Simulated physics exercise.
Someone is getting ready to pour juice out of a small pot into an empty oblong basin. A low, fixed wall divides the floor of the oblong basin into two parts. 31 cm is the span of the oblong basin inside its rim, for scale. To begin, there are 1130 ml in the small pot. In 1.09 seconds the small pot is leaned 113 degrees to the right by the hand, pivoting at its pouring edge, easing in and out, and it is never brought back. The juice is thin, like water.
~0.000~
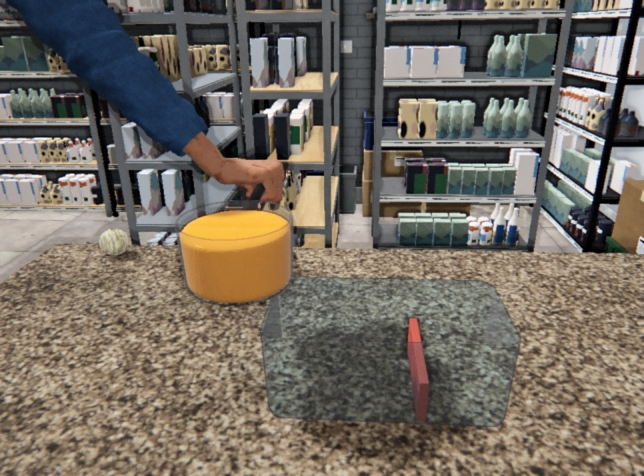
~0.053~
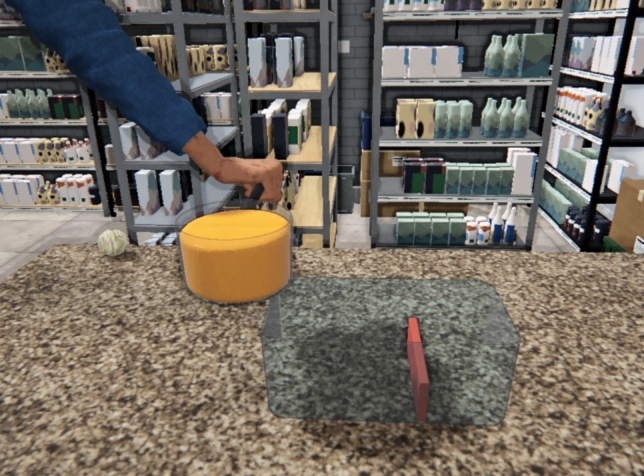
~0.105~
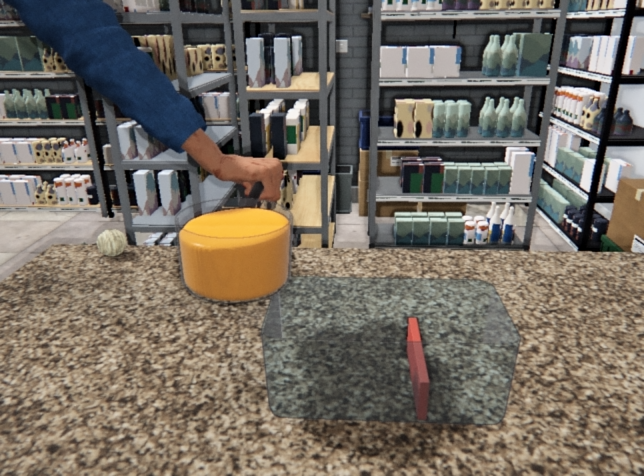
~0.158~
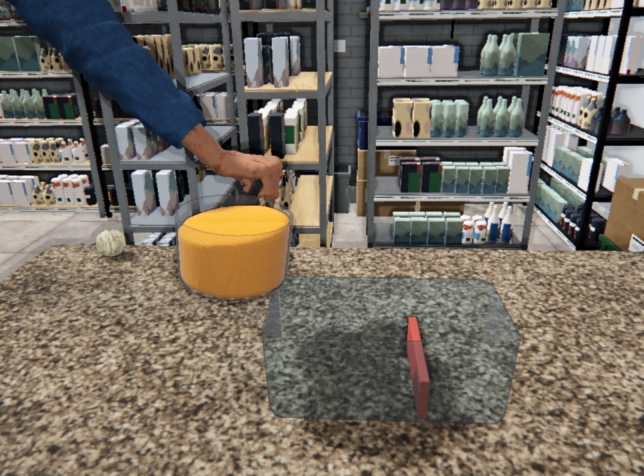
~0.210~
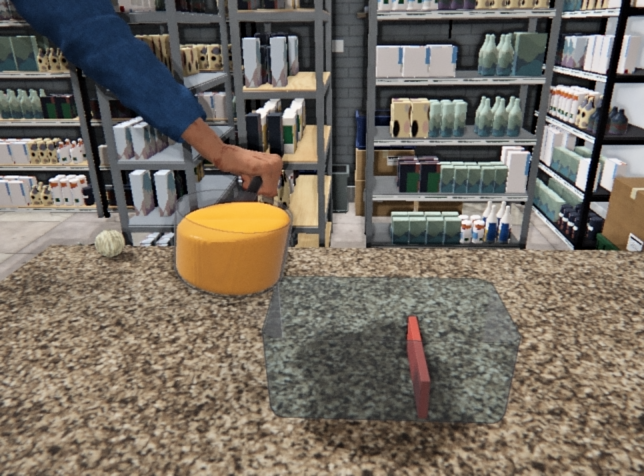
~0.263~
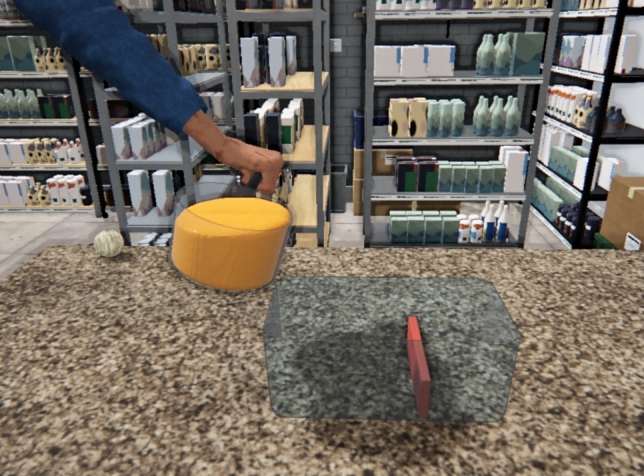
Shop counter with stocked shelves behind, a hand gradually tilting a small orange pot rightward beside a grey speckled oblong basin.
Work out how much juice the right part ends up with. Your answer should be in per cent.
I would put it at 4 per cent.
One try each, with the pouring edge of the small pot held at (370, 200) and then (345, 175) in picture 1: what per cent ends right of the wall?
I'd say 65 percent on the first go, 75 percent on the next.
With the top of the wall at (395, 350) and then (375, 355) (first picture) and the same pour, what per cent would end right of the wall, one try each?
In order, 30 and 70 per cent.
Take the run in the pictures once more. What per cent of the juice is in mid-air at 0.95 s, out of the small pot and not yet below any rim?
Near 16 percent.
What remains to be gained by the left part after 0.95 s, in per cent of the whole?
Difference: Approx. 20 %.
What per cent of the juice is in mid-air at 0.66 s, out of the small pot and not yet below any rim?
It comes to about 32 percent.
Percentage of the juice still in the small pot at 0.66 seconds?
Fraction remaining: Approx. 58 per cent.
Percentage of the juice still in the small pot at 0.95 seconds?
About 9 per cent.
After 0.66 s the tilt is 75° and 59 per cent is still to pour, 10 is left of the wall and 0 right of it.
After 0.95 s the tilt is 109° and 9 per cent is still to pour, 74 is left of the wall and 1 right of it.
After 1.26 s the tilt is 113° and 0 per cent is still to pour, 95 is left of the wall and 2 right of it.
After 1.59 s the tilt is 113° and 0 per cent is still to pour, 95 is left of the wall and 3 right of it.
In the end 94 per cent lies left of the wall, 4 right of it and 2 outside.
